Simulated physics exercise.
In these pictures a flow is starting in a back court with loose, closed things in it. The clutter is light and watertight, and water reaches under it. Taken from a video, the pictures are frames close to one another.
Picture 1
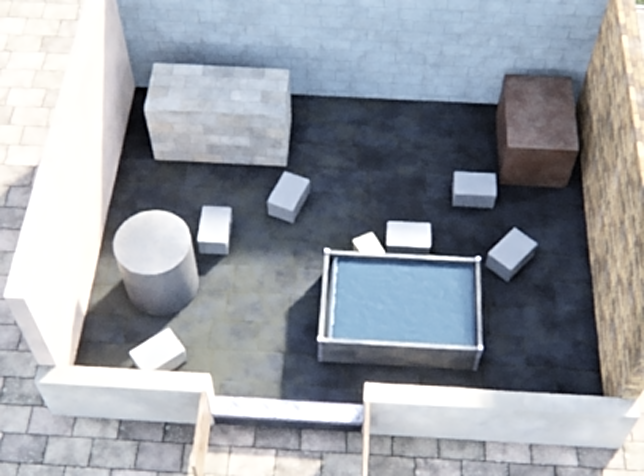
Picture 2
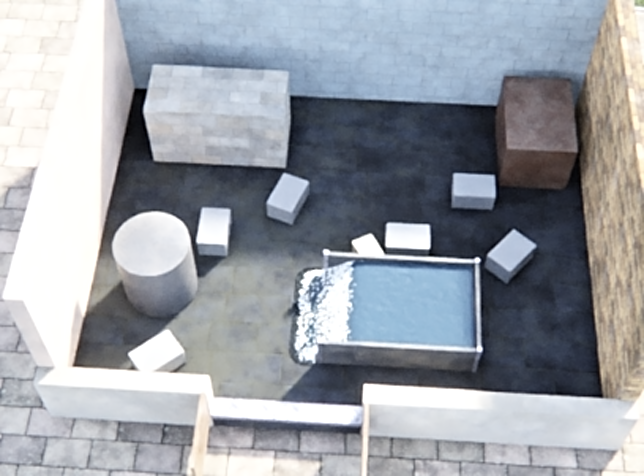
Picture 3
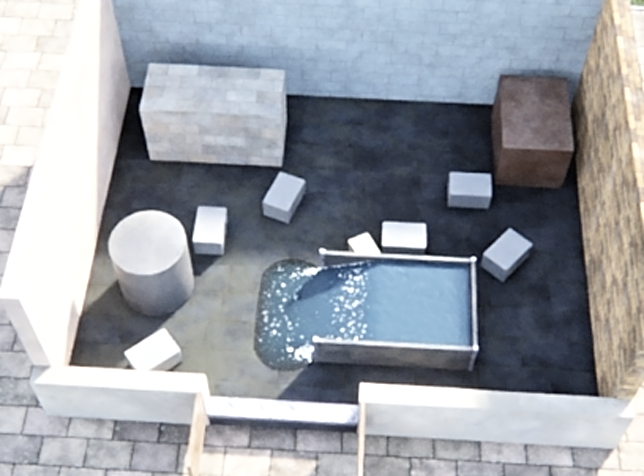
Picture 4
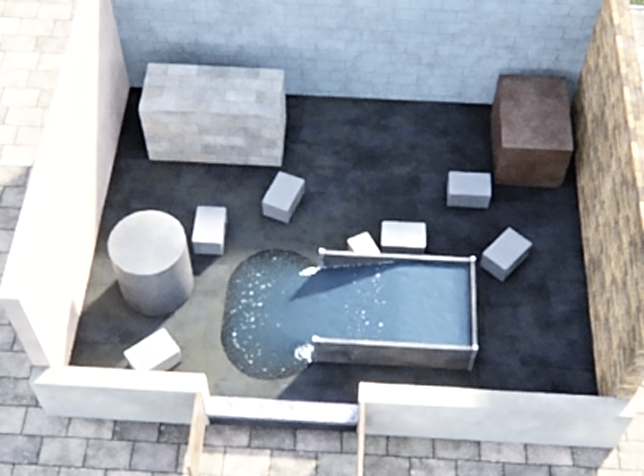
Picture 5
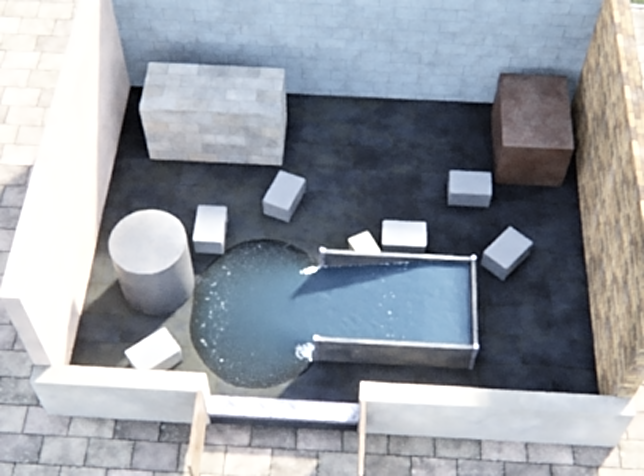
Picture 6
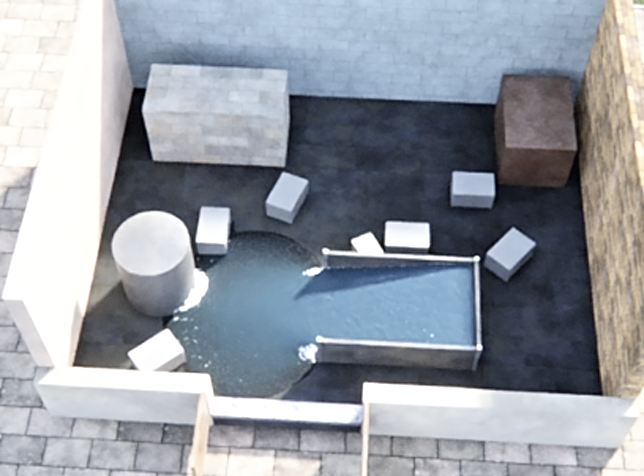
Water pouring from the open left end of a rectangular tank, spreading across a walled courtyard floor to a pale cylinder.
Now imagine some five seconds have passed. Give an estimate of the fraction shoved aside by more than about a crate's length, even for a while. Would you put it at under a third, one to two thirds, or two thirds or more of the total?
Low band.
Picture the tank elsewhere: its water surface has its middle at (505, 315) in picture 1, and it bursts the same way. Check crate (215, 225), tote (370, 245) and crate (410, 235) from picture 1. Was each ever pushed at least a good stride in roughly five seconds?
Well, the first one got driven a long way, the second got driven a long way, and the third didn't get far.
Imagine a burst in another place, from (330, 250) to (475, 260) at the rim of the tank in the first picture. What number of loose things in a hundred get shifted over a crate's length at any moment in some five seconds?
Roughly 60 in a hundred.
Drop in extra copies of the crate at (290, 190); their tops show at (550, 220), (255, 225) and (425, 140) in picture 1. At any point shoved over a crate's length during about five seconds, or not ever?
The answers, in order, are remains nearby, displaced a stride and remains nearby.
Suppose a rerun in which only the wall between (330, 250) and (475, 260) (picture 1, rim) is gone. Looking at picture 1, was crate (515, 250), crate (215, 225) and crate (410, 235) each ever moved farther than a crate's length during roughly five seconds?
Falls short, falls short, travels that far.
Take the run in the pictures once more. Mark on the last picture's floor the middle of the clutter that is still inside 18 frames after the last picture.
On the floor of the last picture, roughly (327, 233).
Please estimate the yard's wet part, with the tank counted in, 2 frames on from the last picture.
My answer would be close to 25 per cent.
A moment on, 0 of 7 are well off their spots; 0 afloat.
Next, 2 of 7 are well off their spots; 1 afloat.
Later, 2 of 7 are well off their spots; 2 afloat.
In the end, 2 of 7 are well off their spots, and 2 have been at some point; 2 afloat.
